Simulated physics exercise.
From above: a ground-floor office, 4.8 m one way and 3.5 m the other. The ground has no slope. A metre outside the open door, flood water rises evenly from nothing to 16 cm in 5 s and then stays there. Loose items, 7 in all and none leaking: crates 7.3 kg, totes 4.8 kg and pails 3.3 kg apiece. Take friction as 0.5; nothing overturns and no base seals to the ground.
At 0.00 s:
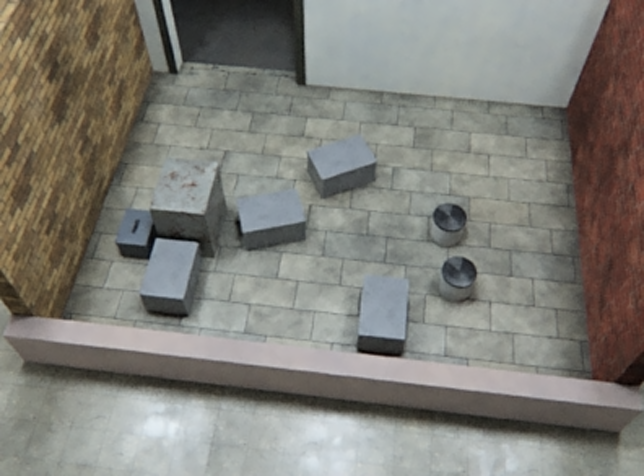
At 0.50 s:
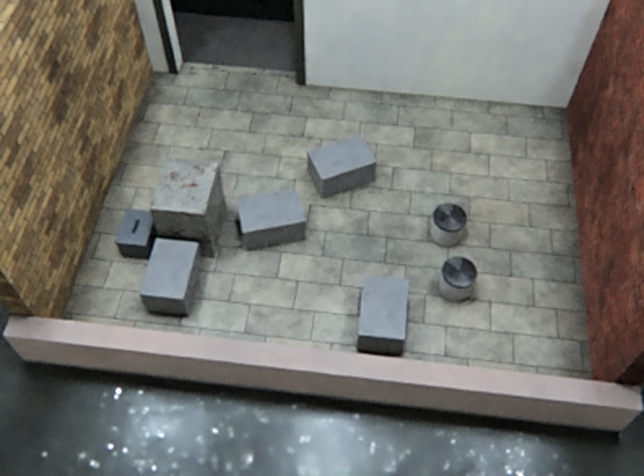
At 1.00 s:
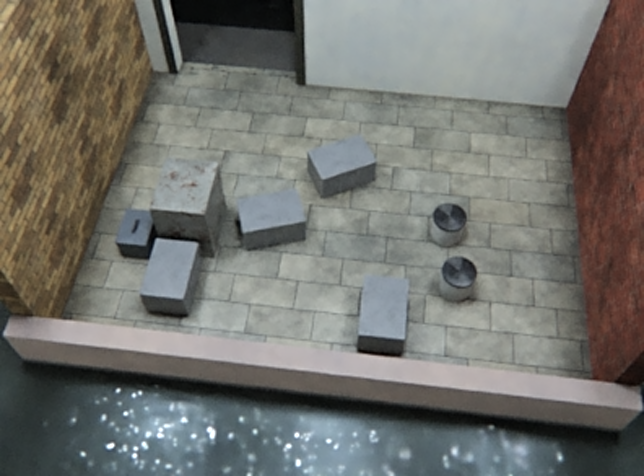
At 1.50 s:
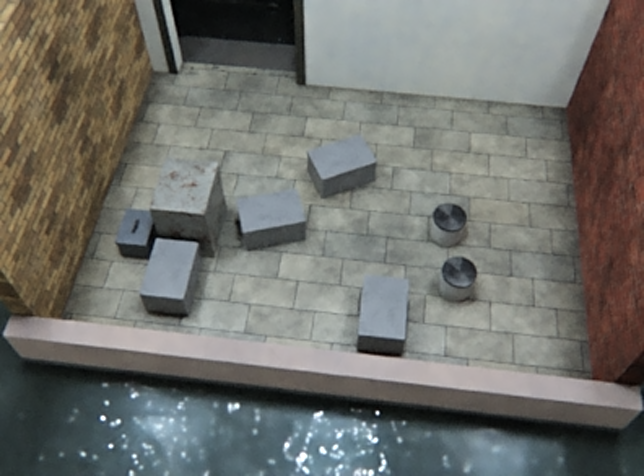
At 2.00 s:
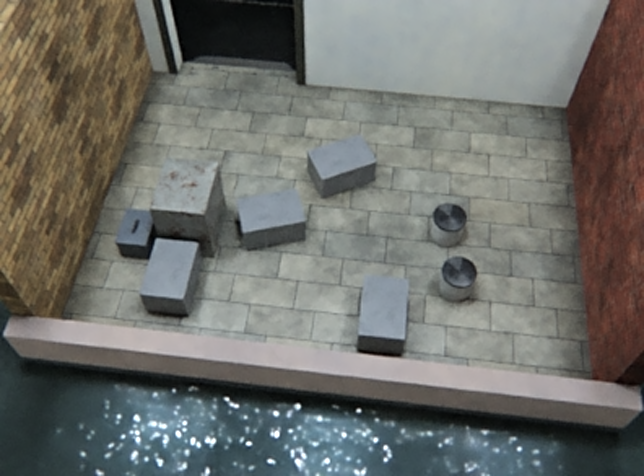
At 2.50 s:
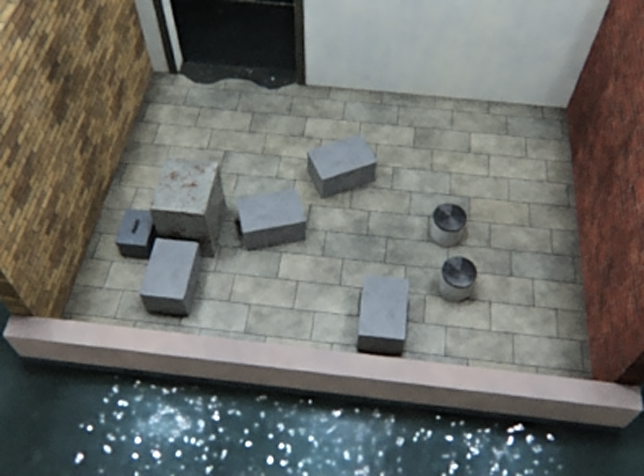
Dark water spreads outside the low front wall and glitters while the scattered grey blocks stay still.
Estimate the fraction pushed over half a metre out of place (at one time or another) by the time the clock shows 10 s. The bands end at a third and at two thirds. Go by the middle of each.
Share: At least two thirds.
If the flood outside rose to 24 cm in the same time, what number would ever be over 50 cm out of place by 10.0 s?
In that case 7 of them.
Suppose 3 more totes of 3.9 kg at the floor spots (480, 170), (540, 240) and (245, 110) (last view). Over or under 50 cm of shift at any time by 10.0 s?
In that order: Short of it, under, over.
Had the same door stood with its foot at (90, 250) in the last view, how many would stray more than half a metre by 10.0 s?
Then 5.
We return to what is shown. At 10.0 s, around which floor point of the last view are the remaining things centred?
At about (406, 283).
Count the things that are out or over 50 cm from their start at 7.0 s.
2 of them.
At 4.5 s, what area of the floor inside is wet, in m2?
Roughly 3.5 m2.
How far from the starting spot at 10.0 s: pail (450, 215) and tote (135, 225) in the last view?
In turn: 0 cm, 200 cm.
After 3.5 s 0 of 7 are over 50 cm from their spots; 0 afloat.
After 4.5 s 0 of 7 are over 50 cm from their spots; 0 afloat.
After 7.0 s 2 of 7 are over 50 cm from their spots; 0 afloat.
After 10.0 s 5 of 7 are over 50 cm from their spots, and 5 have been at some point; 4 afloat.
